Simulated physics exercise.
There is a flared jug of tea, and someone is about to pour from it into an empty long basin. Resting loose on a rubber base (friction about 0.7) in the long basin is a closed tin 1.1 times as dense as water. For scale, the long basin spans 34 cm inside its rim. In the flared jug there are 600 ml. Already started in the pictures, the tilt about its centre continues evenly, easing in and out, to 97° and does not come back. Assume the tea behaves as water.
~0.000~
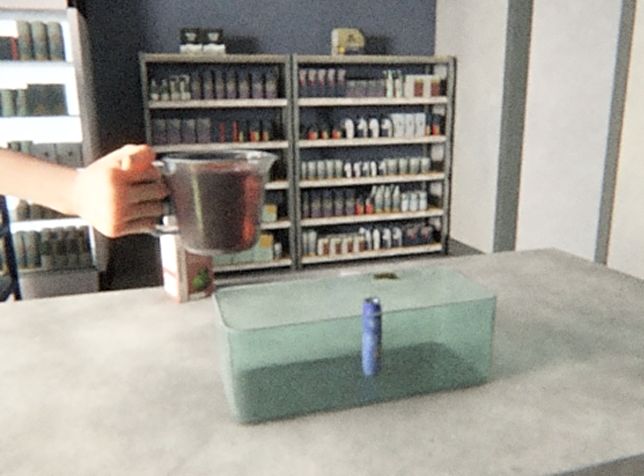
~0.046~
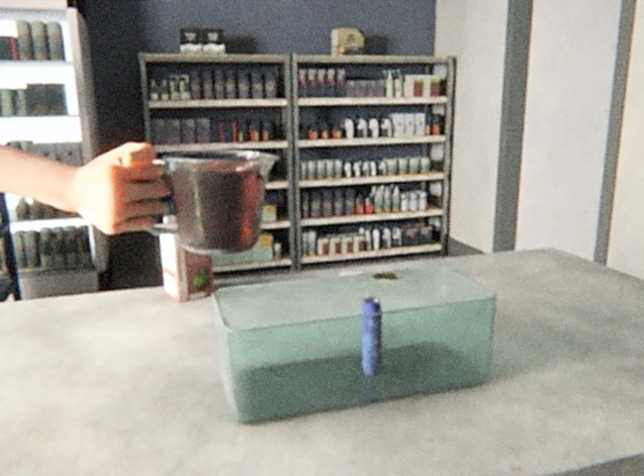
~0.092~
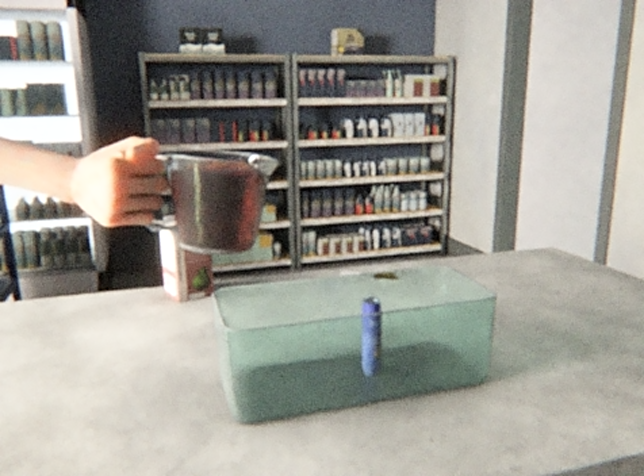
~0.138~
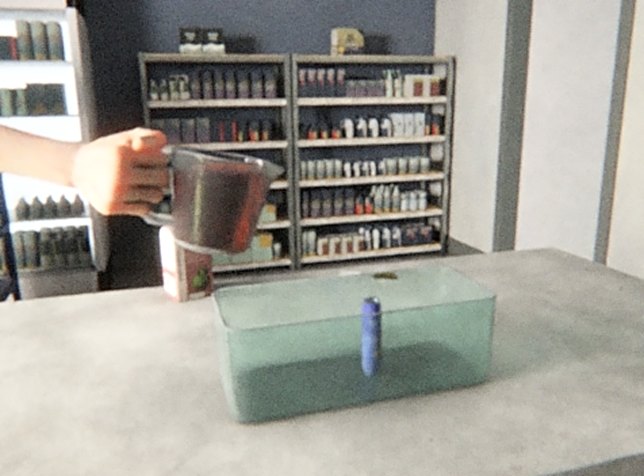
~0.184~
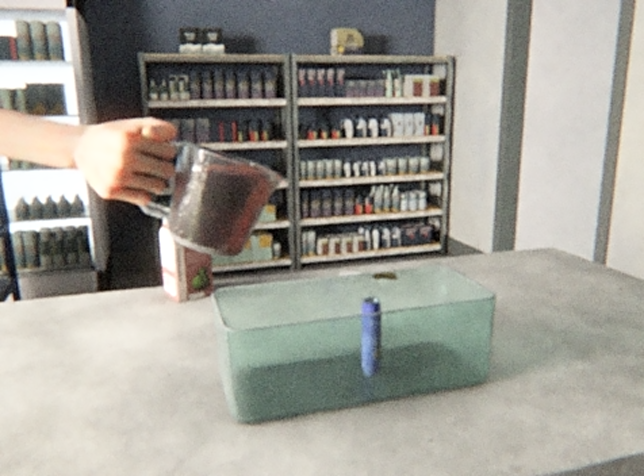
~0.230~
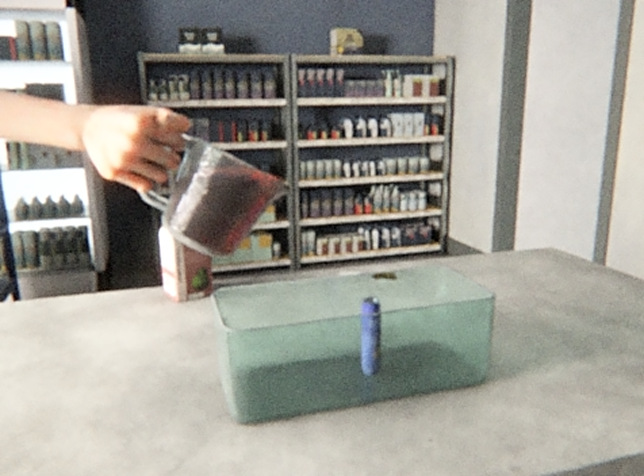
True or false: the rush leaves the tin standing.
True.
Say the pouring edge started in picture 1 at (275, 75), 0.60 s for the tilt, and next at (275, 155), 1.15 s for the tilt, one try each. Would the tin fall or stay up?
Try 1: Tipped over; try 2: Still standing.
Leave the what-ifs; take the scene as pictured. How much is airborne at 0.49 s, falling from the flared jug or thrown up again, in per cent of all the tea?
Roughly 28 %.
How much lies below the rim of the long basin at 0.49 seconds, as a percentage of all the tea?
Fraction in basin: Approx. 22%.
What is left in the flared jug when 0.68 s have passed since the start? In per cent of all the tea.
Roughly 12 percent remains.
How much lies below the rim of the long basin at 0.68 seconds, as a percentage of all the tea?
76 %, more or less.
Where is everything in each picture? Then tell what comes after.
In the first picture, it leans 0°; its right rim is at (277, 155); the tea meets the walls at (169, 171) and (264, 167); the long basin's rim runs from (219, 311) to (471, 281); the tin's top is at (372, 304).
In the second picture, it leans 1°; its right rim is at (278, 156); the tea meets the walls at (169, 171) and (264, 167).
In the third picture, it leans 6°; its right rim is at (281, 161); the tea meets the walls at (171, 169) and (266, 169).
In the fourth picture, it leans 12°; its right rim is at (285, 168); the tea meets the walls at (175, 169) and (270, 171).
In the fifth picture, it leans 21°; its right rim is at (288, 178); the tea meets the walls at (178, 172) and (278, 175).
In the sixth picture, it leans 31°; its right rim is at (290, 191); the tea meets the walls at (175, 184) and (281, 183); 1 per cent is over the edge.
Then, 0.49 s in, the tilt is 89° and 49 per cent is still to pour; the tin stands where it began.
Then, 0.68 s in, the tilt is 97° and 11 per cent is still to pour; the tin stands where it began.
Then, 0.88 s in, the tilt is 97° and 2 per cent is still to pour; the tin stands where it began.
Then, 1.10 s in, the tilt is 97° and 0 per cent is still to pour; the tin stands where it began.
Finally, the tin stands where it began.
